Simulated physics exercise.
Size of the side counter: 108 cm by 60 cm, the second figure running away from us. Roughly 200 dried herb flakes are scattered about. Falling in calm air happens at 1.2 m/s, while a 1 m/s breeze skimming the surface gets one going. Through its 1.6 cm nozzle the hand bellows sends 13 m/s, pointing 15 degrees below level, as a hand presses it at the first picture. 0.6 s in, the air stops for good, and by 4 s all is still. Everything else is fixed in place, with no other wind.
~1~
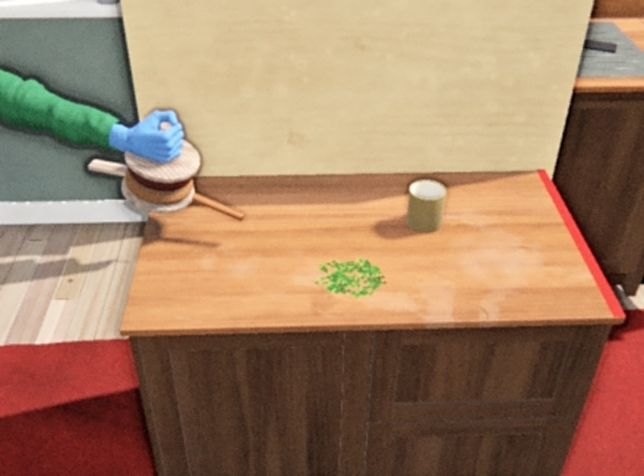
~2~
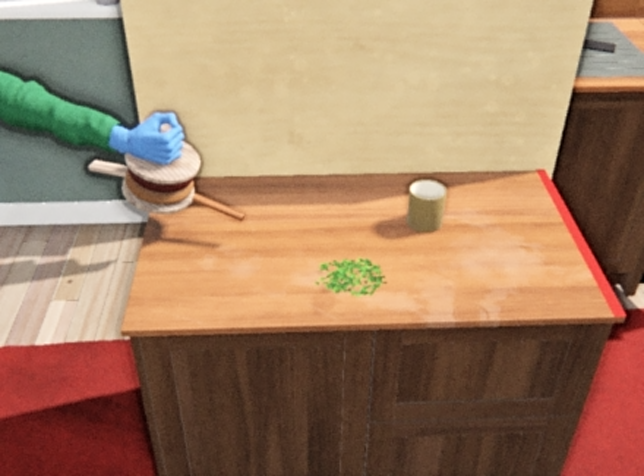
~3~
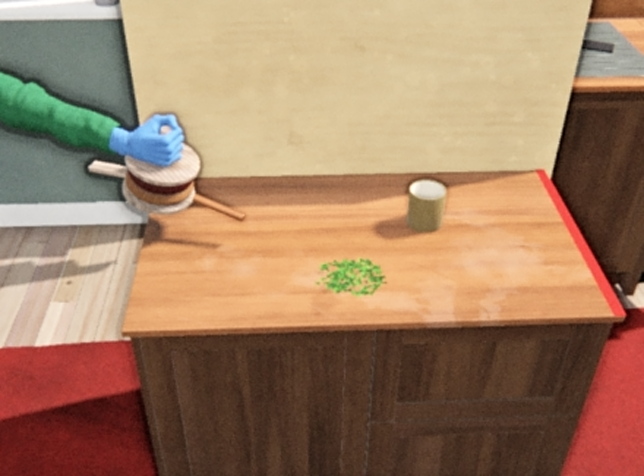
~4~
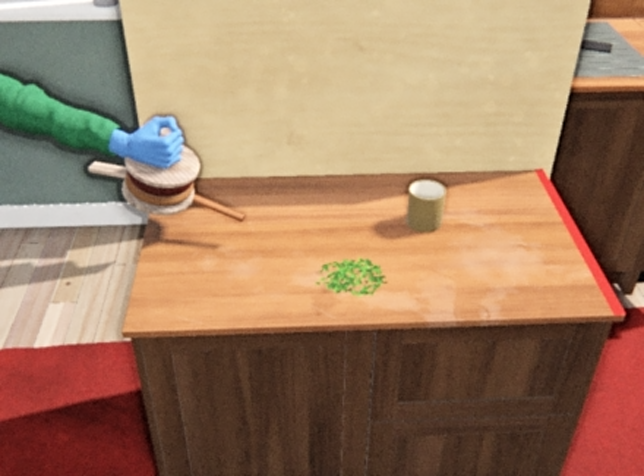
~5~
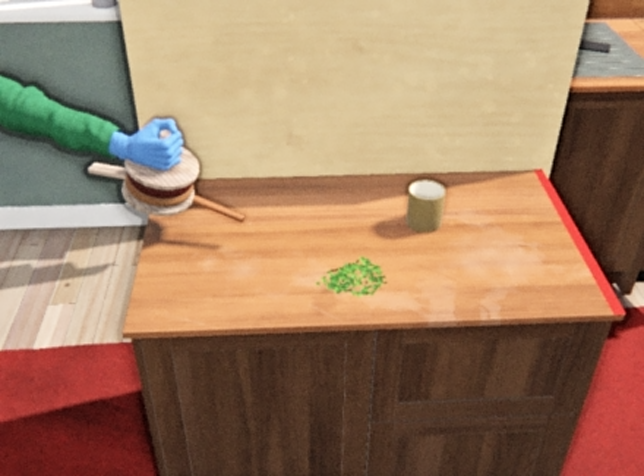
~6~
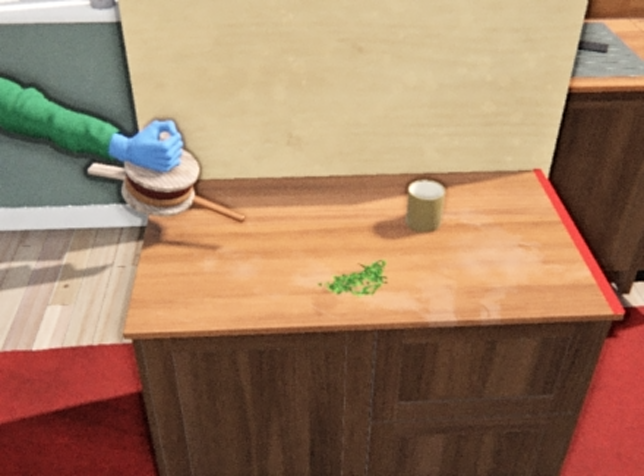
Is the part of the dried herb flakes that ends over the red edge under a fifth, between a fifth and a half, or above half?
Red edge: Under one fifth.
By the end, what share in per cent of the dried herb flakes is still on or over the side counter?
Roughly 1 per cent.
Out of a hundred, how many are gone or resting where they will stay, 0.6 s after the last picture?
Estimated share: Near 30 %.
Then, 0.6 s after the last picture, 0 % are over the red edge; 31 % are gone or lie where they will stay.
Then, 1.0 s after the last picture, 6 % are over the red edge; 100 % are gone or lie where they will stay.
Then, 2.0 s after the last picture, 6 % are over the red edge; 100 % are gone or lie where they will stay.
Then, 3.8 s after the last picture, at the end, 6 % are over the red edge.
